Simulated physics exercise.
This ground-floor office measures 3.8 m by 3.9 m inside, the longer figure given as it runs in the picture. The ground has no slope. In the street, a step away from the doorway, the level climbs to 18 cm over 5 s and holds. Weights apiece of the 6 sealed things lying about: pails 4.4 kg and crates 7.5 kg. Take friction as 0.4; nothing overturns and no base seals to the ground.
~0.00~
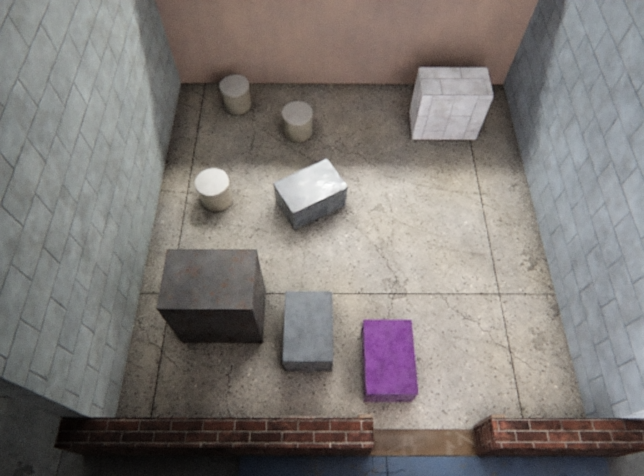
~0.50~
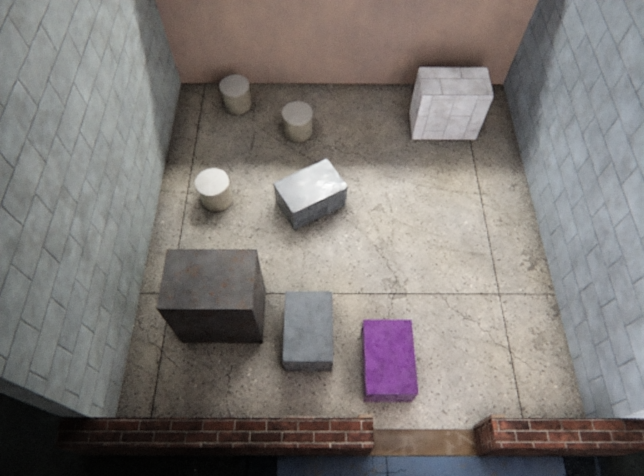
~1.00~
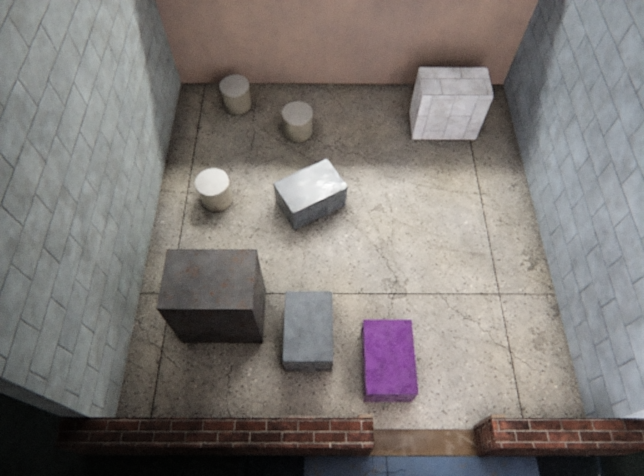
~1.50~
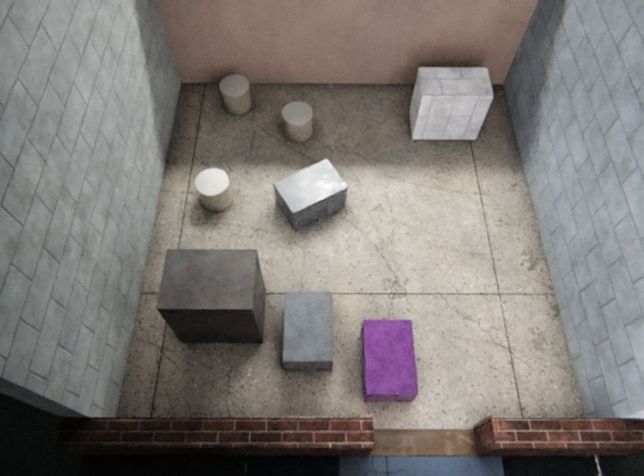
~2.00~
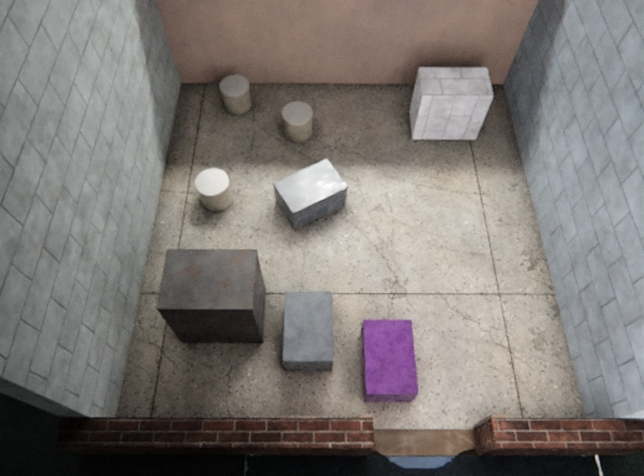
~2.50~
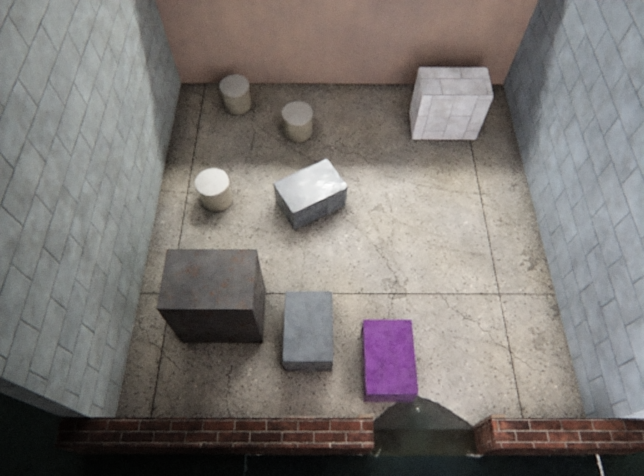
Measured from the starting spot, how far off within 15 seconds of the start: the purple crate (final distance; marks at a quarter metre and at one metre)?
Purple crate gets carried off.
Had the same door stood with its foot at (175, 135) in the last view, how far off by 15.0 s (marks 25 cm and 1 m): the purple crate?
Then the purple crate is nudged along.
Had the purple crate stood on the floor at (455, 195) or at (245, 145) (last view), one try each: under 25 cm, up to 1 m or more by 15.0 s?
In that order: It travels far; it ends far away.
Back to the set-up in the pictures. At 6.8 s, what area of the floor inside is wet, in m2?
Some 10.0 m2.
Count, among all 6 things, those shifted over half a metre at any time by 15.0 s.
That makes 5.
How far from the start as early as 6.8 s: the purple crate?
About 200 cm.
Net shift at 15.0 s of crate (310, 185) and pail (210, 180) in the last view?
In that order: 140 cm, 120 cm.
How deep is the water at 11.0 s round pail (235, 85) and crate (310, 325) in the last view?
About 9 and 2 cm.
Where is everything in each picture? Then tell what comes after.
The purple crate at (390, 355), on the bottom; 0.0 m2 under water; 0 of 6 have shifted, in the first frame.
The purple crate at (390, 355), on the bottom; 0.0 m2 under water; 0 of 6 have shifted, in the second frame.
The purple crate at (390, 355) rests on the ground; 0.0 m2 under water; 0 of 6 have shifted, in the third frame.
The purple crate at (390, 355) rests on the ground; 0.0 m2 under water; 0 of 6 have shifted, in the fourth frame.
The purple crate at (390, 355), on the bottom; water covers 0.0 m2; 0 of 6 have shifted, in the fifth frame.
The purple crate at (390, 355), on the bottom; 0.1 m2 under water; 0 of 6 have shifted, in the sixth frame.
After 3.5 s the purple crate is near (385, 341), 0.1 m from its start, aground; 0 afloat.
After 6.8 s the purple crate is near (370, 153), 2.0 m from its start, aground; 0 afloat.
After 11.0 s the purple crate is near (361, 80), 3.0 m from its start, afloat; 4 afloat.
After 15.0 s the purple crate is near (248, 123), 2.7 m from its start, afloat; 6 afloat.
